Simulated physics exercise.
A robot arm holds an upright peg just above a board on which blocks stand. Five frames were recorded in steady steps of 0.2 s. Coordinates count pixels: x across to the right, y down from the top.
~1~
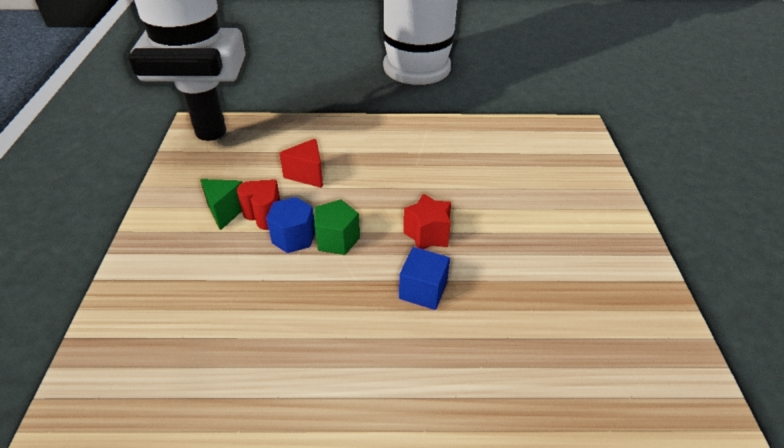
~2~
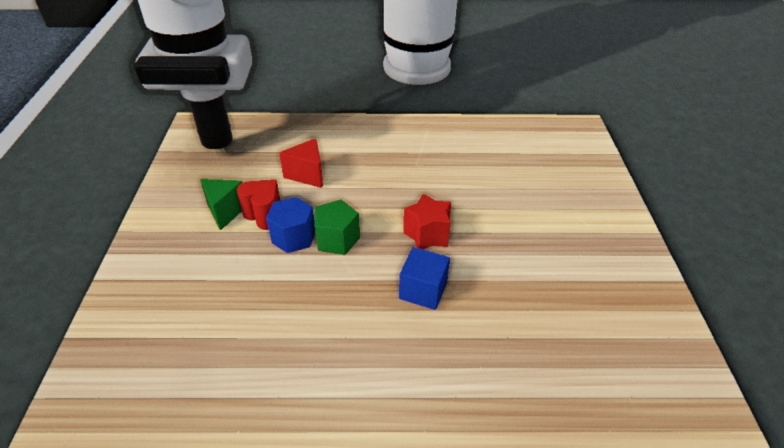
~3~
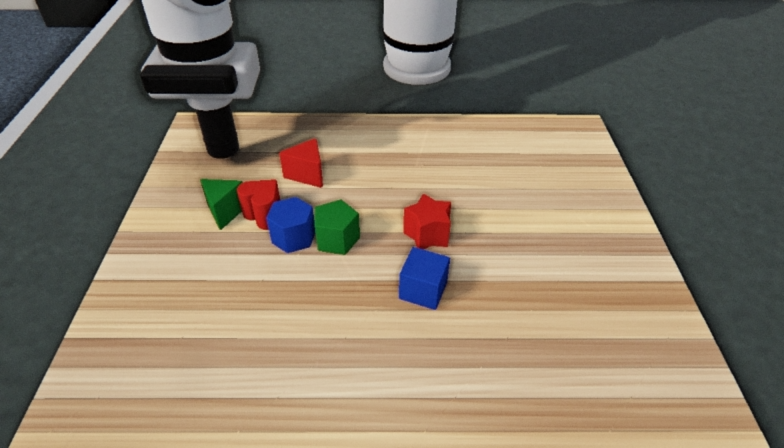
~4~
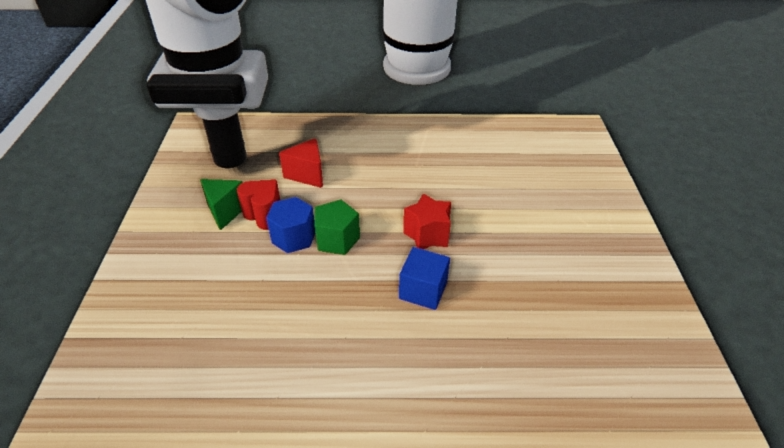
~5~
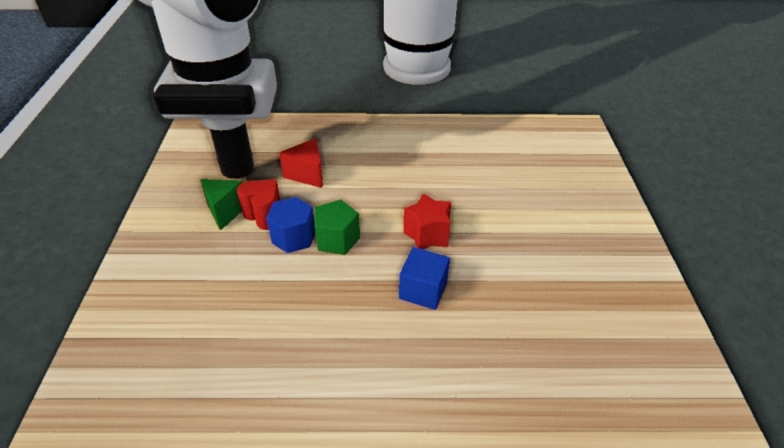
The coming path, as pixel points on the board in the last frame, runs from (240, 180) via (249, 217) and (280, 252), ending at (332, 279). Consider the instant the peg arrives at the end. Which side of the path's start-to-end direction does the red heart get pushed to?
The shift is to the right of that direction.
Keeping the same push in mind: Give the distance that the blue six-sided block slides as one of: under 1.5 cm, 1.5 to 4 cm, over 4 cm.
Of the three bands, it's over 4 cm.
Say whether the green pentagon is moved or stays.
That block ends up displaced.
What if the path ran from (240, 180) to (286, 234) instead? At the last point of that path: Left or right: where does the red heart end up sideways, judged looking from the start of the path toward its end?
Facing from start to end, it shifts right.
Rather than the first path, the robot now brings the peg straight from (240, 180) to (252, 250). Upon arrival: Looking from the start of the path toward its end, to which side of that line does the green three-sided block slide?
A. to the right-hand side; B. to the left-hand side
Choice A: To the right-hand side.
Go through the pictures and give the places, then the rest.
Peg's lower end (211, 133); green three-sided block (218, 188); red heart (259, 190); blue six-sided block (290, 212); green pentagon (335, 214), in the first frame.
Peg (217, 141); blocks still, in the second frame.
Peg (224, 150); blocks still, in the third frame.
Peg (231, 159); blocks still, in the fourth frame.
Peg (238, 169); green three-sided block (218, 188); red heart (259, 190); blue six-sided block (290, 212); green pentagon (335, 214), in the fifth frame.
The first path, step by step. One third of the way, peg (247, 207); green three-sided block (211, 203), turned 50° clockwise; red heart (267, 211), turned 20° anticlockwise; blue six-sided block (308, 224), turned 25° anticlockwise; green pentagon (349, 216).
Two thirds of the way, peg (279, 242); green three-sided block (211, 204), turned 55° clockwise; red heart (286, 254), turned 15° anticlockwise; blue six-sided block (327, 245), turned 85° anticlockwise; green pentagon (355, 217), turned 30° anticlockwise.
At the end, peg (331, 268); green three-sided block (211, 204), turned 55° clockwise; red heart (299, 278), turned 30° clockwise; blue six-sided block (372, 258), turned 125° anticlockwise; green pentagon (357, 216), turned 35° anticlockwise.
